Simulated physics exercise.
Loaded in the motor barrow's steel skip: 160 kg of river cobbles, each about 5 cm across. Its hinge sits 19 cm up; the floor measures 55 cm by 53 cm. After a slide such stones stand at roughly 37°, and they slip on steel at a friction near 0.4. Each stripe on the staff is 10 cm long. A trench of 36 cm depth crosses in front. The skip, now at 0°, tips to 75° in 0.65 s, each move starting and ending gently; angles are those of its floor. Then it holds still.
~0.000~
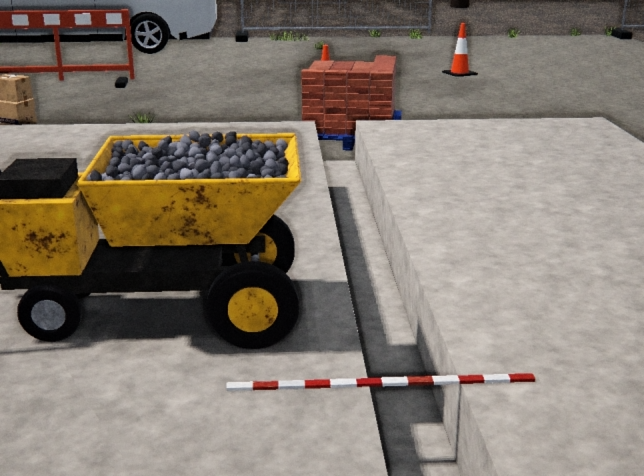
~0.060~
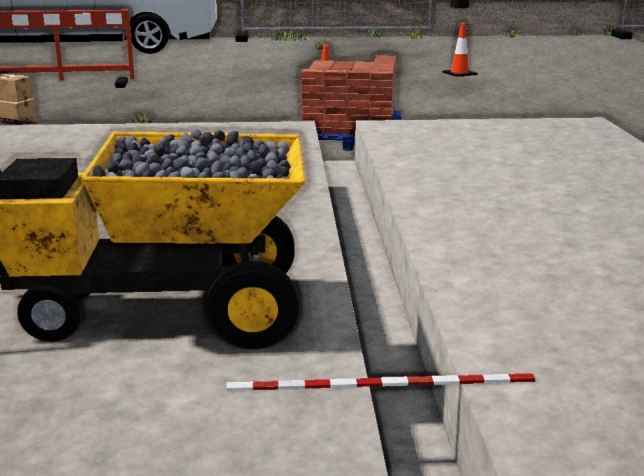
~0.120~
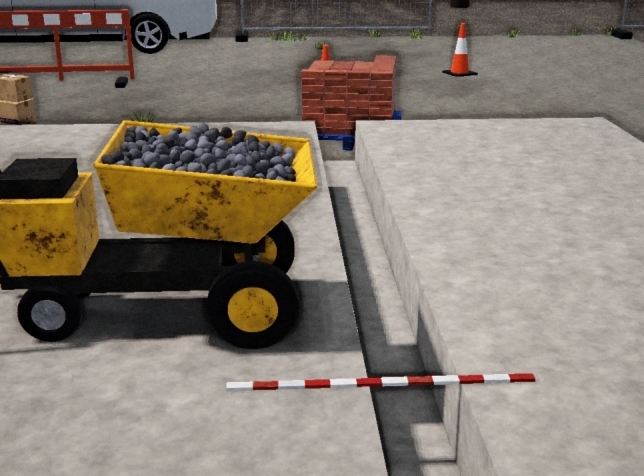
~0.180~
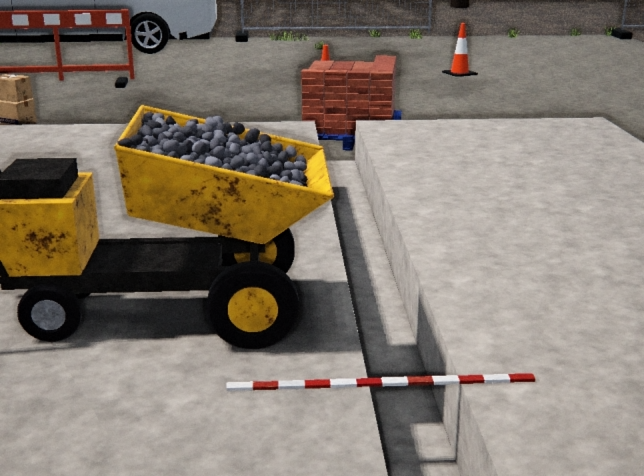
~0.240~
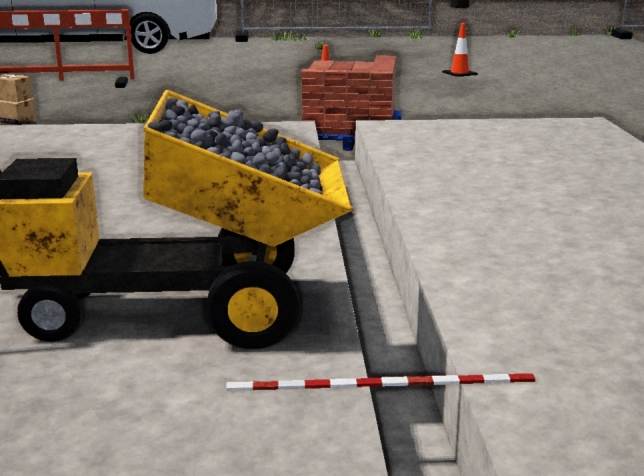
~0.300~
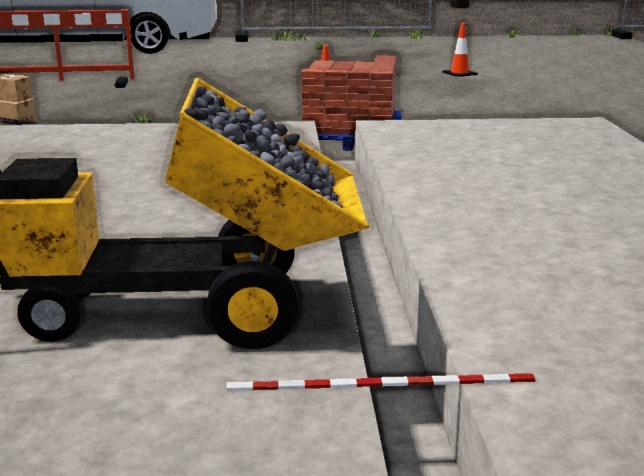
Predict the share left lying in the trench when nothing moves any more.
Some 49 per cent of it.
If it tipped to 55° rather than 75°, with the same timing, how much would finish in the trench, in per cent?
Then about 30 per cent.
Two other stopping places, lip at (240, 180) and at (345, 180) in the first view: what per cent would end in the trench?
About 95 and 15 per cent.
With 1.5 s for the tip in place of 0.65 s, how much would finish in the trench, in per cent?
In that case some 70 per cent.
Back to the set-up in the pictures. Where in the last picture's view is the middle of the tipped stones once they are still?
Near (441, 306).
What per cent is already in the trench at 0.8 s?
About 20 per cent by then.
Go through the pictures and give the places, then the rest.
In the first frame, the skip is at 0°, its lip at (300, 181); the top of the load is at (199, 143).
The second frame shows lip at (305, 182), floor tilted 2°, highest stones at (200, 142); the stones move at 0.4 m/s on average.
In the third frame, the skip is at 7°, its lip at (316, 187); the top of the load is at (166, 136); the stones move at 0.9 m/s on average.
In the fourth frame, the skip is at 14°, its lip at (333, 196); the top of the load is at (167, 126); the stones move at 1.3 m/s on average.
The fifth frame shows lip at (351, 209), floor tilted 23°, highest stones at (176, 113); the stones move at 1.5 m/s on average.
The sixth frame shows lip at (368, 227), floor tilted 33°, highest stones at (203, 101); the stones move at 1.6 m/s on average.
After 0.5 s the floor is at 64°; 100 % in the skip; the foremost stones are at (386, 248).
After 0.8 s the floor is at 75°; 50 % in the skip, 21 % in the trench, 28 % past the trench; the foremost stones are at (496, 307).
After 1.1 s the floor is at 75°; 7 % in the skip, 41 % in the trench, 51 % past the trench; the foremost stones are past the picture's edge.
After 3.0 s the floor is at 75°; 0 % in the skip, 49 % in the trench, 51 % past the trench; the foremost stones are past the picture's edge.
